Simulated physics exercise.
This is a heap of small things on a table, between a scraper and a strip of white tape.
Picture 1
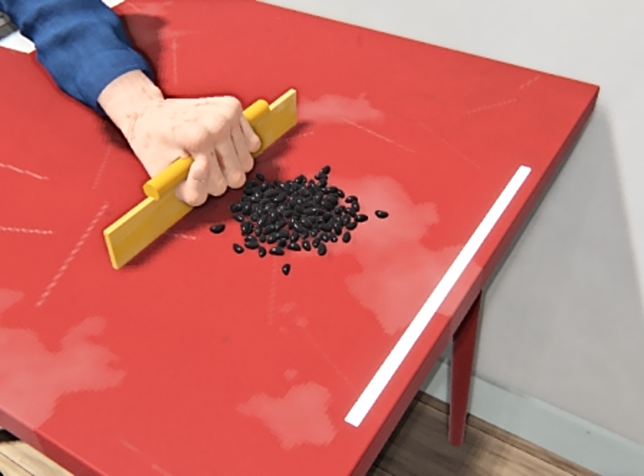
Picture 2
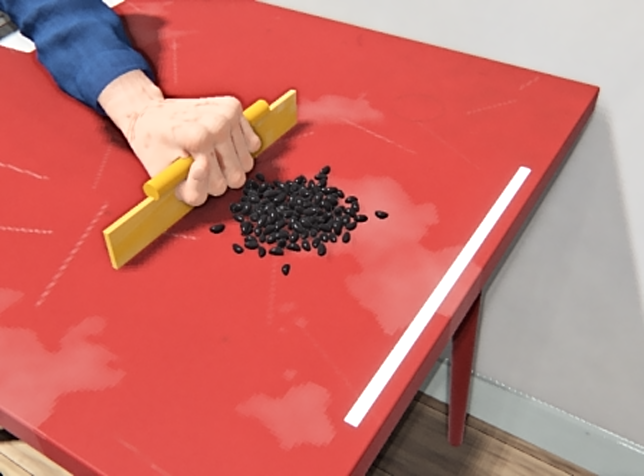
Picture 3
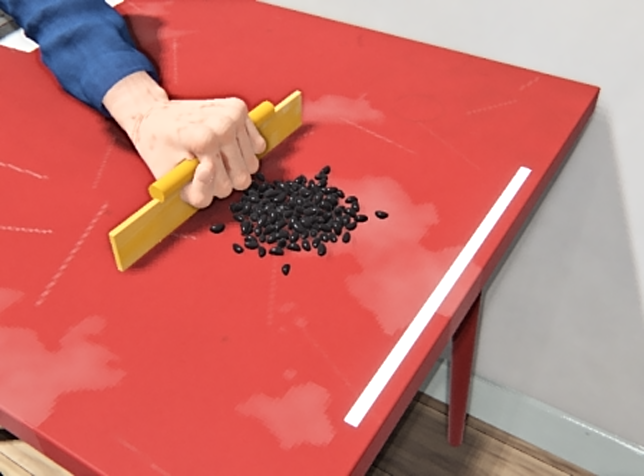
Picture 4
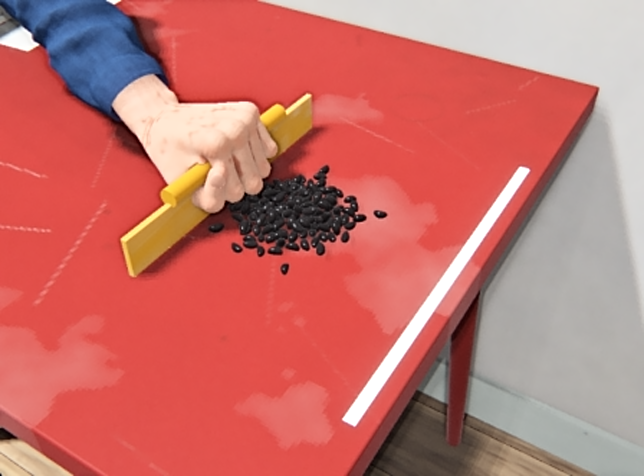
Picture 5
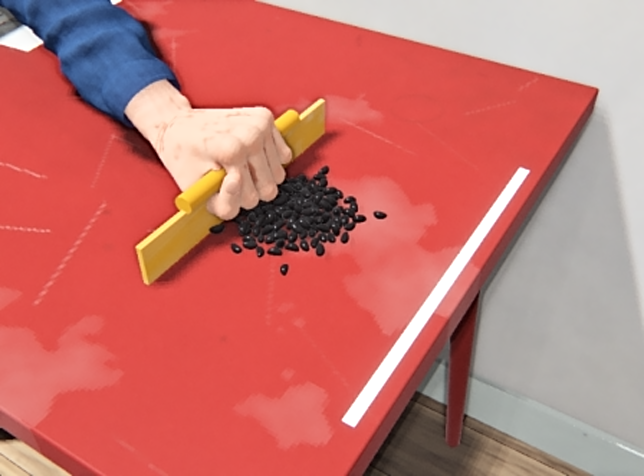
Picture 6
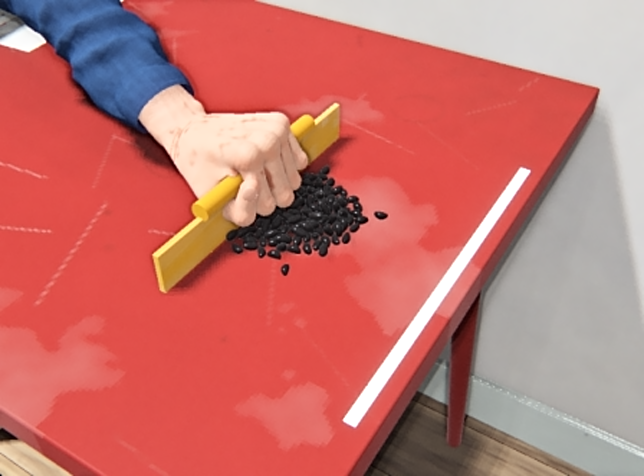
On a red table, a hand held a yellow scraper still beside a heap of black beans, then slid it toward a white tape strip, nudging the nearest beans slightly to the right.
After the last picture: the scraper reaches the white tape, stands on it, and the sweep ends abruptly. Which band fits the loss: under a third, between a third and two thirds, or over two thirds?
Dropped: Exceeding two thirds.
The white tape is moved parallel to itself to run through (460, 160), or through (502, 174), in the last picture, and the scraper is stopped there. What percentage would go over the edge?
Try 1 gives 0 %, try 2 gives 60 %.
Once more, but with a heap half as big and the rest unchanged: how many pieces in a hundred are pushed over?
Count per hundred: Around 80.
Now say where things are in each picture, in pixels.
The first picture shows scraper near (126, 237), at rest; white tape near (520, 177), right by the edge; edge at (472, 286); the heap near (290, 215), black beans.
The second picture shows scraper near (126, 237), at rest.
The third picture shows scraper near (132, 239); the heap near (290, 216).
The fourth picture shows scraper near (143, 244).
The fifth picture shows scraper near (158, 252); the heap near (289, 216), a little pushed along.
The sixth picture shows scraper near (175, 259); white tape near (519, 179); edge at (471, 287); the heap near (298, 214), near half pushed along.
Shortly afterwards, scraper still moving, near (357, 206); heap all on the table, its front near (426, 281).
Next, scraper stopped at the white tape; heap the bulk over the edge.
In the end, scraper stopped at the white tape; heap the bulk over the edge.
